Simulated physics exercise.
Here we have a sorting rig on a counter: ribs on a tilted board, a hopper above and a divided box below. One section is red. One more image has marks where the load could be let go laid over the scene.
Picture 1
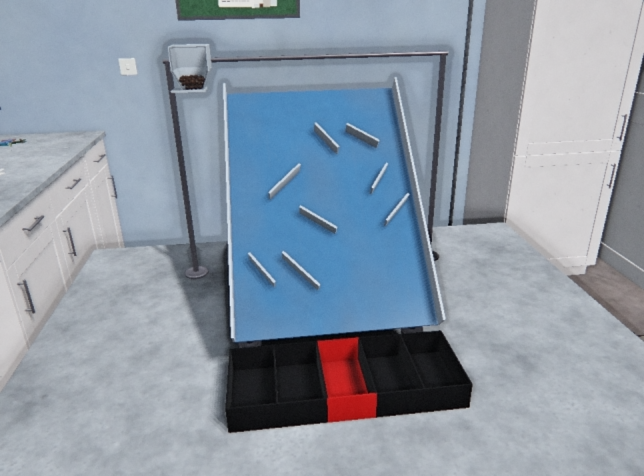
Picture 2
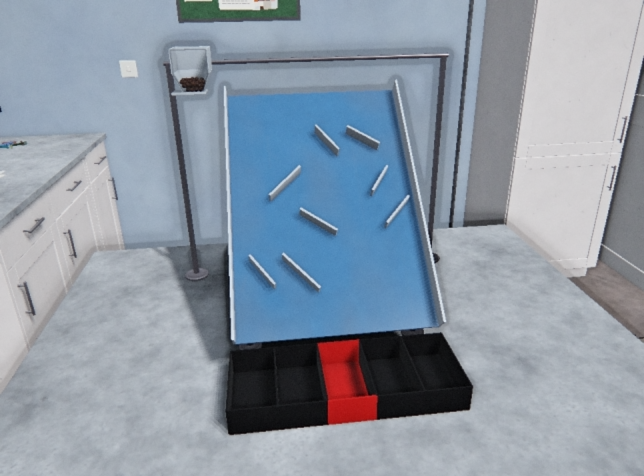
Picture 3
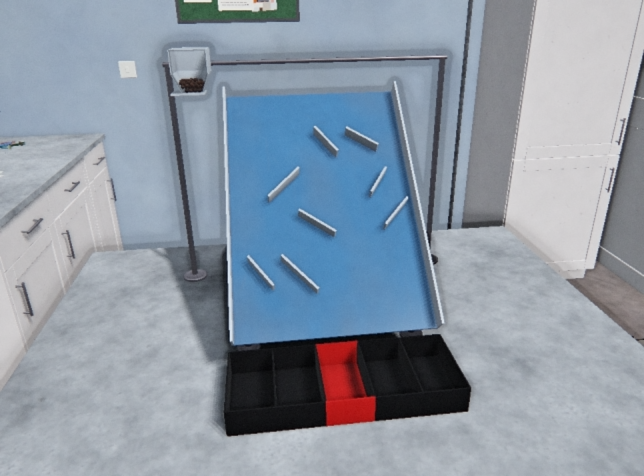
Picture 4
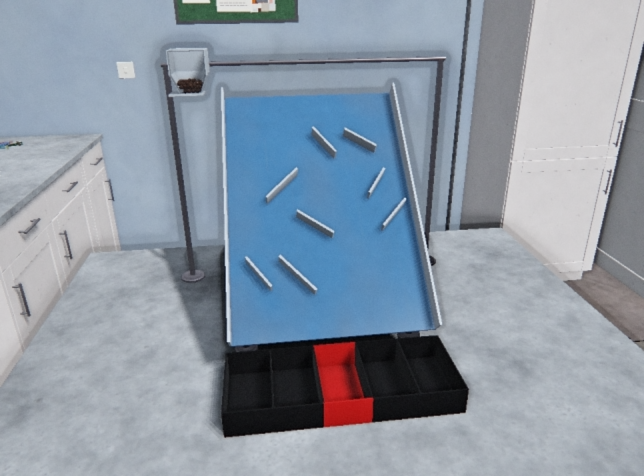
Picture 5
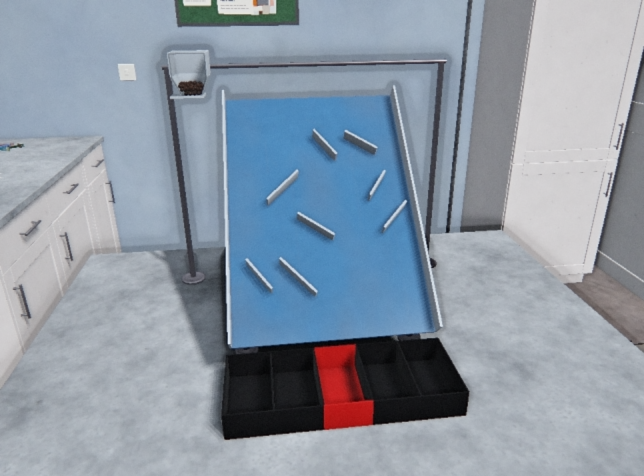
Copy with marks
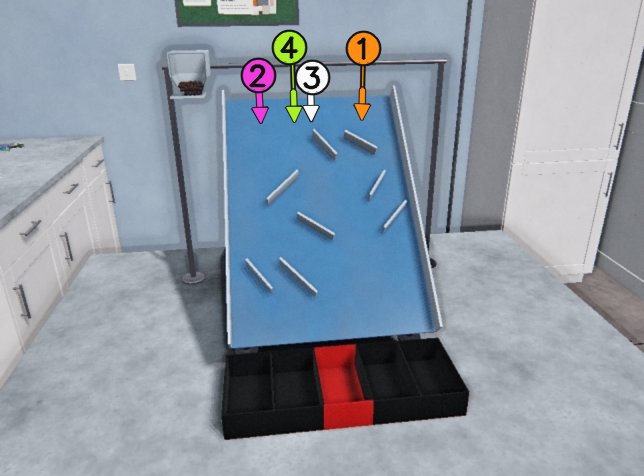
On a kitchen counter, a tilted blue board with ribs stands motionless above a divided box.
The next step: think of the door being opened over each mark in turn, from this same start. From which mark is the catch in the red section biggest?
It is 1.
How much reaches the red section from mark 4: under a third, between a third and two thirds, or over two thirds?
It is under a third.
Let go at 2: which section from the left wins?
The first from the left.
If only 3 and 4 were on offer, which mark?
The answer is 3.
On the marked copy, mark 1 meets the board at (362, 114); mark 2 meets the board at (260, 117); mark 3 meets the board at (311, 115); mark 4 meets the board at (294, 116).
With 1, about a third in the red section, about half in other sections, a stray few held on the board, a small part outside the box.
With 2, a small part in the red section, most in other sections, a small part outside the box.
With 3, about a quarter in the red section, about two thirds in other sections, a small part outside the box.
With 4, a small part in the red section, most in other sections, a small part outside the box.
